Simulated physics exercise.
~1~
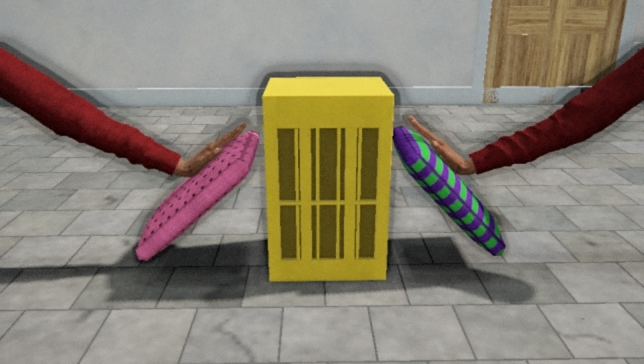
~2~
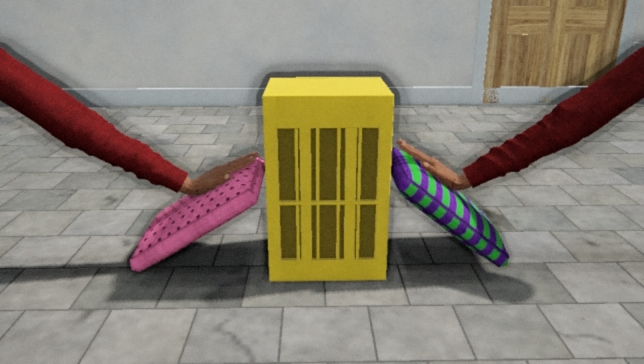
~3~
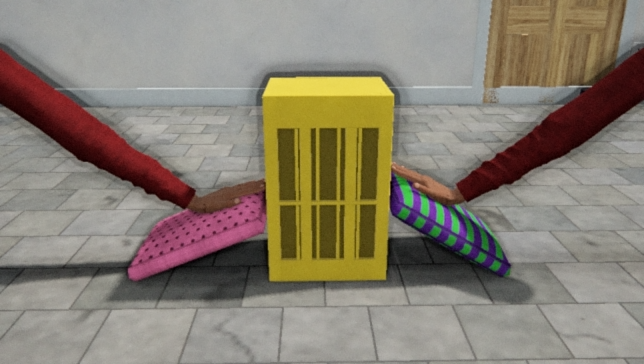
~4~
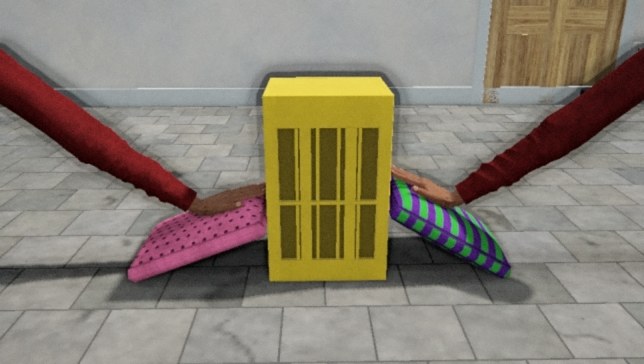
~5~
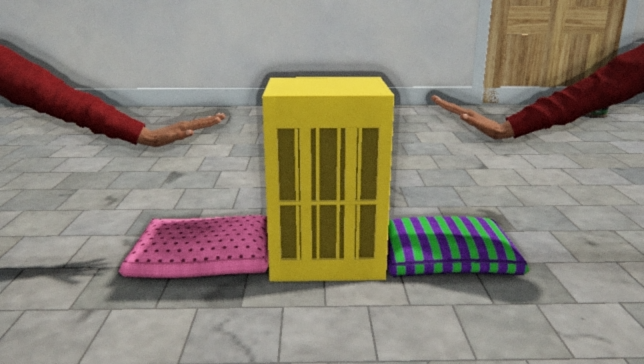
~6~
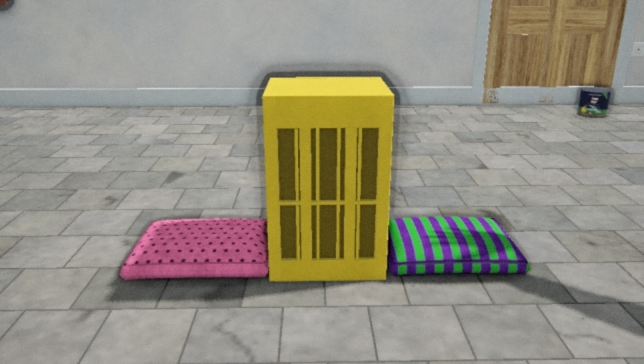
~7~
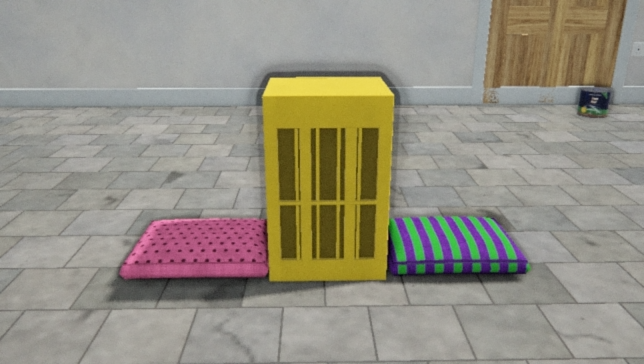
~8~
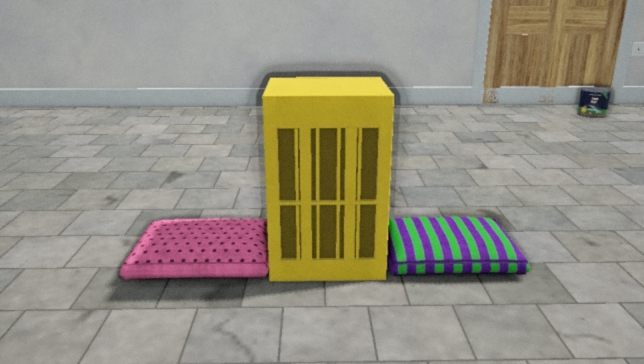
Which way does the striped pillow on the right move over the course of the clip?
The green and purple striped pillow moves down, slipping from its lean against the crate until it lies flat on the floor.
Two hands leaned a pink pillow and a green and purple striped pillow against opposite sides of a yellow crate, but both slid down as the hands lowered them. Once the hands let go and withdrew, the pillows lay flat on the floor.
